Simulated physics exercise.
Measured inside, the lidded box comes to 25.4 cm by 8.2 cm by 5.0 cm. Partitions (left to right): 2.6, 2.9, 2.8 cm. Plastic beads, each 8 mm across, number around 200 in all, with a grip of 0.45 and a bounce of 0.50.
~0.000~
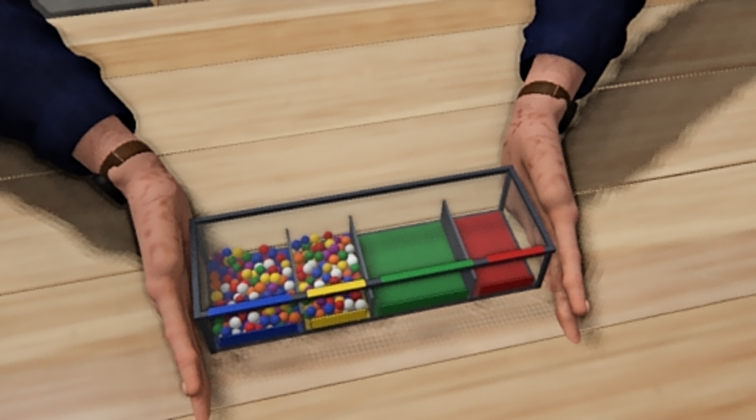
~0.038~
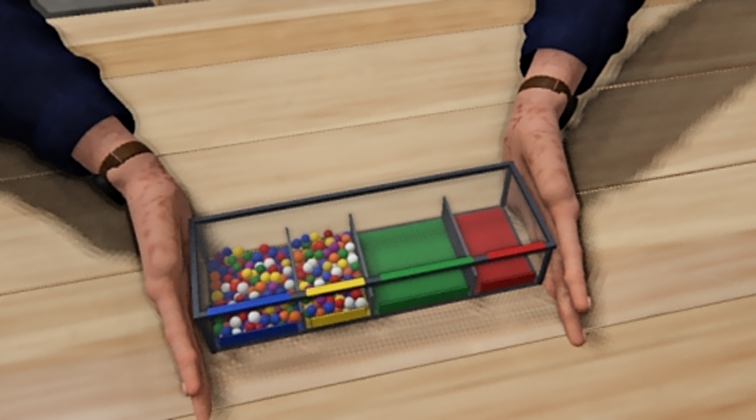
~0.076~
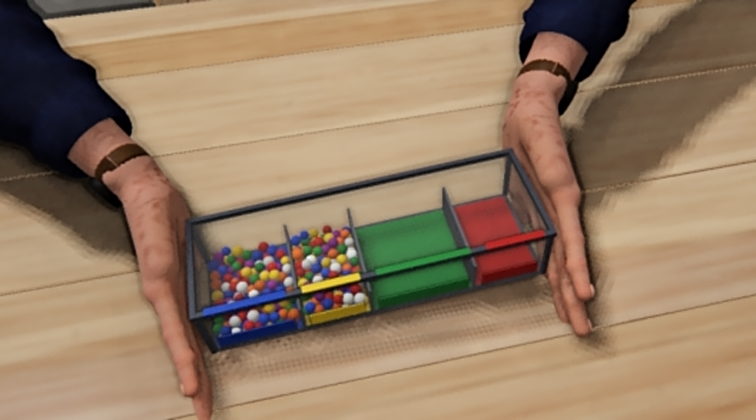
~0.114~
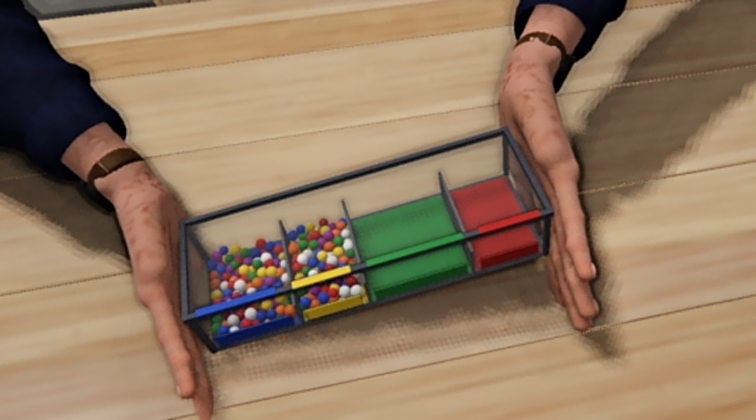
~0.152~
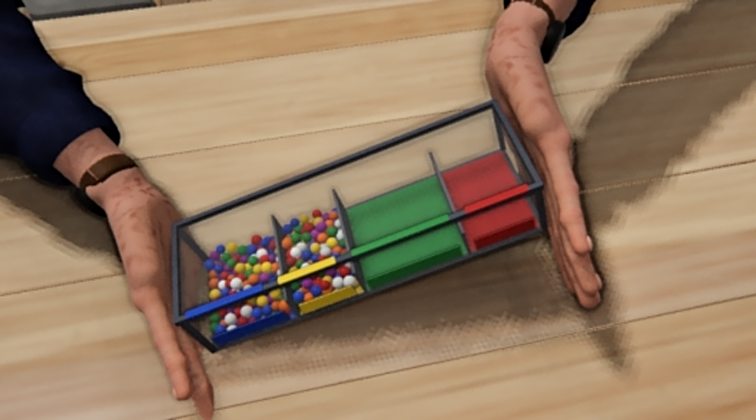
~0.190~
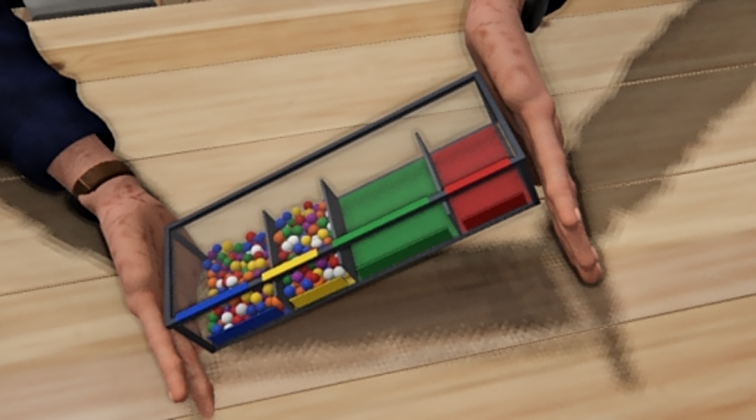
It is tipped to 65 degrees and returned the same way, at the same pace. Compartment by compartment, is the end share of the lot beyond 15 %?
Red: Not beyond; blue: Beyond; green: Not beyond; yellow: Beyond.
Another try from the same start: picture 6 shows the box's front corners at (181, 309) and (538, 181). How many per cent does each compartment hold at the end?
Red 0 %; blue 55 %; green 0 %; yellow 45 %.
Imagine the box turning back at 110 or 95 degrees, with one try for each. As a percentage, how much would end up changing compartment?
About 50 and about 45 per cent, in that order.
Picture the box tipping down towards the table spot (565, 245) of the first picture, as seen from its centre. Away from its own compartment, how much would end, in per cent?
The share would be about 45 percent.
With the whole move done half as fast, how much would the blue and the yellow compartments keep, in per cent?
In that case the blue compartment would hold 50 per cent and the yellow one 50 per cent.
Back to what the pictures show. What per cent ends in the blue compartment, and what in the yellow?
The blue one gets 60 per cent and the yellow one 40 per cent.
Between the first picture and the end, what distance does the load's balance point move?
It shifts some 1.5 cm.
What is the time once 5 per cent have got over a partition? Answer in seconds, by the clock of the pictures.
0.55 s, roughly.
After 0.53 s, tilt 62 degrees; blue 55 %, yellow 45 %.
After 0.76 s, tilt 23 degrees; blue 60 %, yellow 40 %.
After 1.09 s, tilt 0 degrees; blue 60 %, yellow 40 %.
In the end, at 1.5 s, red 0 %, blue 60 %, green 0 %, yellow 40 %.
